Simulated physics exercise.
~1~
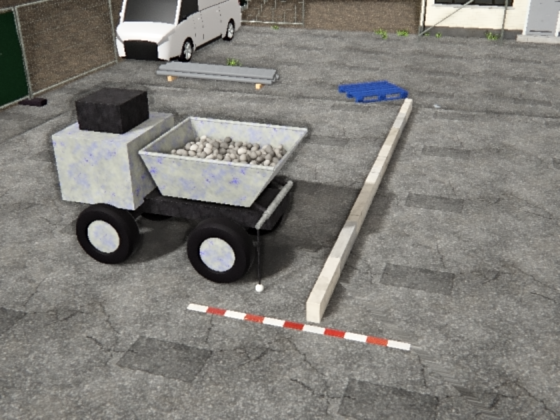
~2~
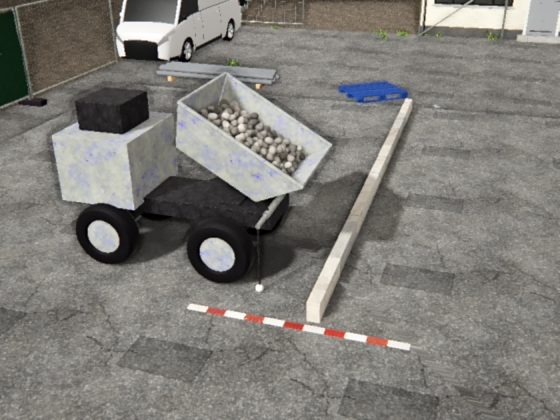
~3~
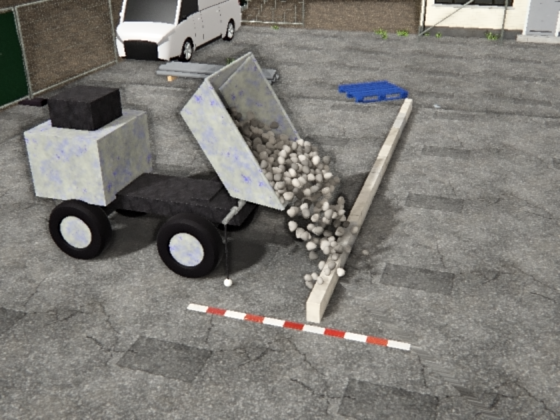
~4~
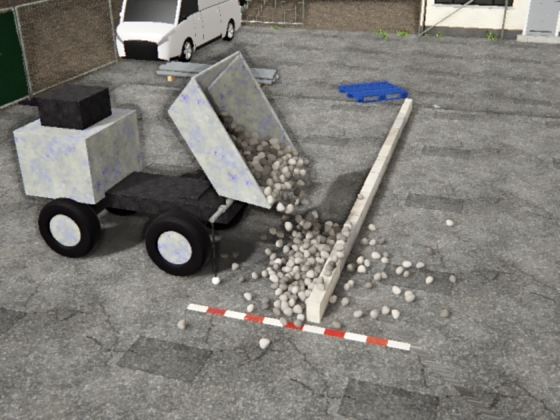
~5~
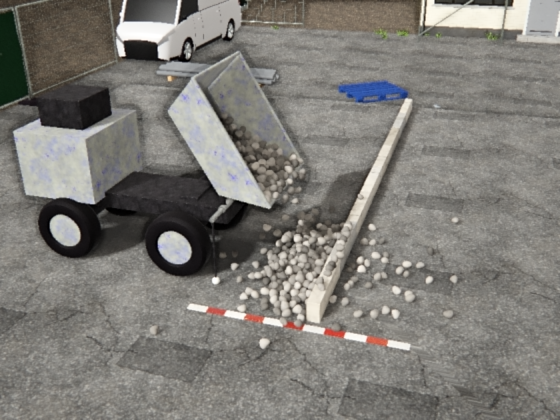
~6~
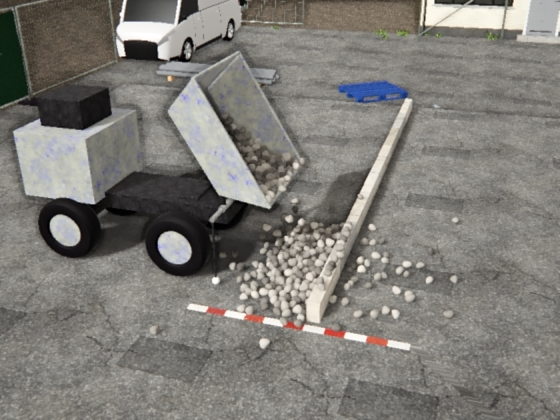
To begin with, a small four-wheeled dumper stands on grey paving with its pale, mottled skip full of rounded stones, facing a long kerb and a red and white staff. The skip tips forward toward the right, and the stones slide toward its lower edge. As it tilts more steeply, the dumper rolls back to the left and stones pour out in a stream. They pile up beside the near end of the kerb, and a few scatter past it. Finally, the skip stays steeply raised, with many stones still inside and most of the spilled ones heaped before the kerb.
